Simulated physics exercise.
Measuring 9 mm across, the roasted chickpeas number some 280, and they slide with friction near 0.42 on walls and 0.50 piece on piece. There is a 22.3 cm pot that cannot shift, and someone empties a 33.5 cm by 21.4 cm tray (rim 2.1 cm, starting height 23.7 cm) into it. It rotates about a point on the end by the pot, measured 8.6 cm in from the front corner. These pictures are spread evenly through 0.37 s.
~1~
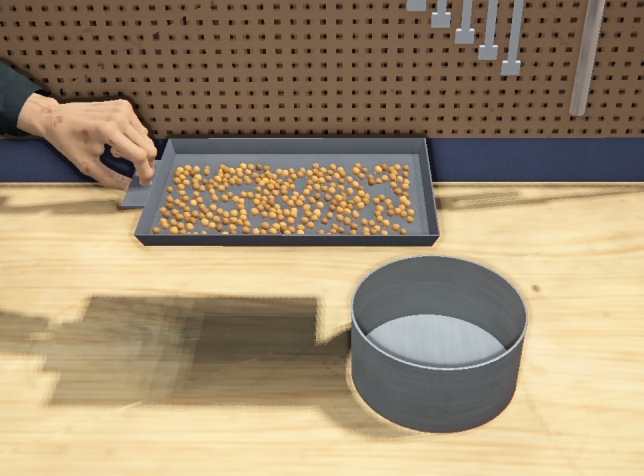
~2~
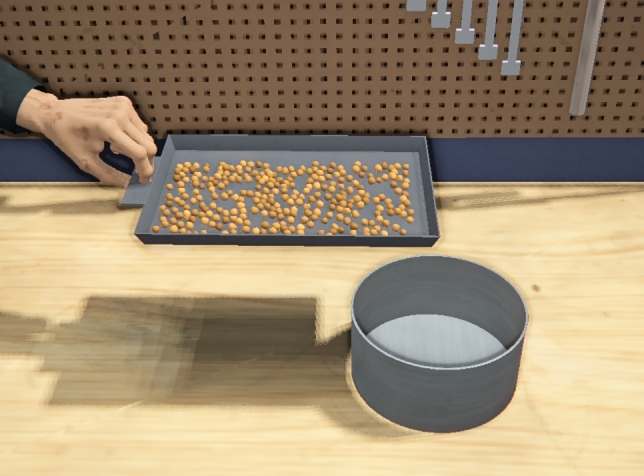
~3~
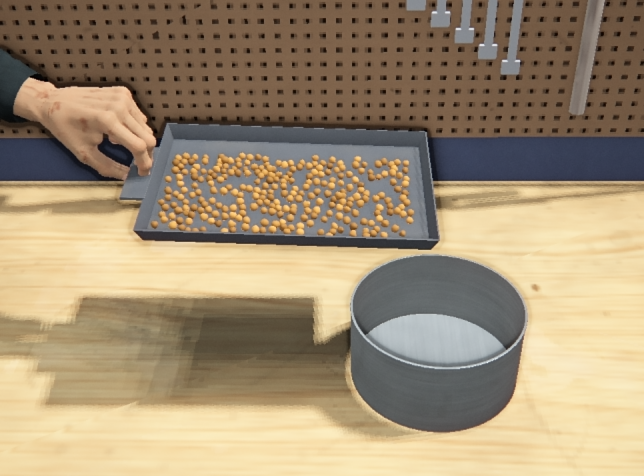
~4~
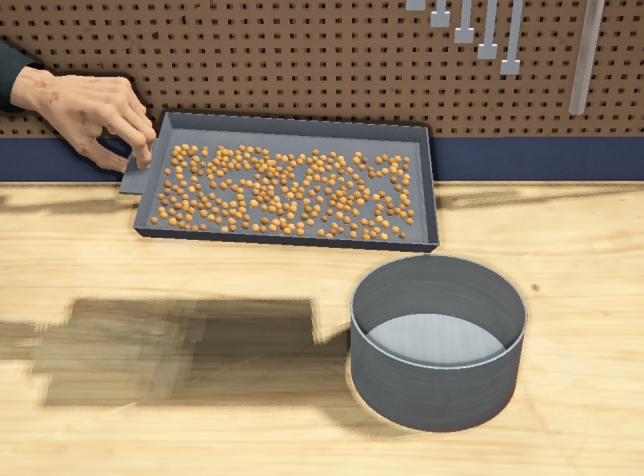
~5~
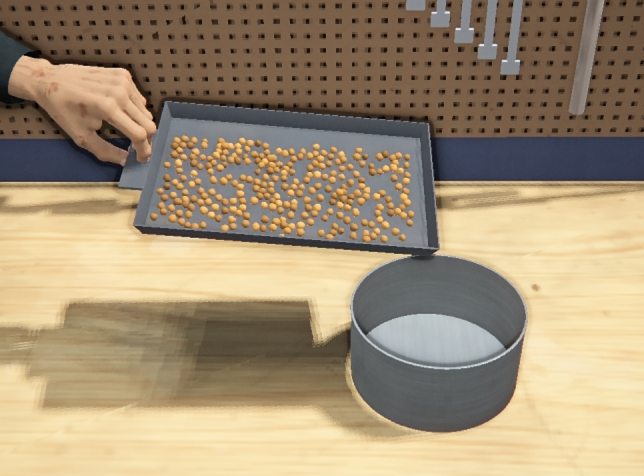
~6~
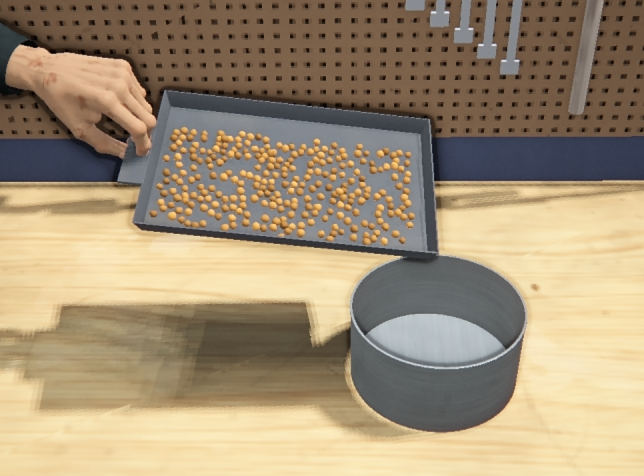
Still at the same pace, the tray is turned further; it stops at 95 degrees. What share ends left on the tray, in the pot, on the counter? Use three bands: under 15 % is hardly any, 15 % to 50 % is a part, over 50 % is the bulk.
Shares - tray: Hardly any; pot: The bulk; counter: A part.
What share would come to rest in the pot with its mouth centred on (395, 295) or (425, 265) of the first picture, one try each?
Estimates: 75 % and 30 %, in that order.
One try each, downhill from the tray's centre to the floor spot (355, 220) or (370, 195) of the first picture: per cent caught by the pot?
Around 100 % for the first direction, around 65 % for the second.
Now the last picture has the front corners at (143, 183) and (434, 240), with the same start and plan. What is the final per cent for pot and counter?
Pot 100 % / counter 0 %.
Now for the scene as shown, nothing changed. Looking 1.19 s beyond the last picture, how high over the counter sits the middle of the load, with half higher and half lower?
I'd say near 26 cm.
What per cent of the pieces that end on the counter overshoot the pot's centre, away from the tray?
Estimate: Roughly 0 per cent of the pieces.
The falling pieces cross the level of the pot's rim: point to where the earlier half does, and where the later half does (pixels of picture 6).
It passes about (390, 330) first and (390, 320) afterwards.
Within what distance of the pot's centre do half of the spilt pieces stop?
Roughly 16 cm.
Then, 0.72 s after the last picture, tilt 53 degrees; the tray holds 100 %, the pot 0 %.
Then, 1.19 s after the last picture, tilt 78 degrees; the tray holds 95 %, the pot 5 %.
Then, 1.74 s after the last picture, tilt 95 degrees; the tray holds 0 %, the pot 60 %.
In the end, tray 0 %, pot 65 %, counter 35 %.
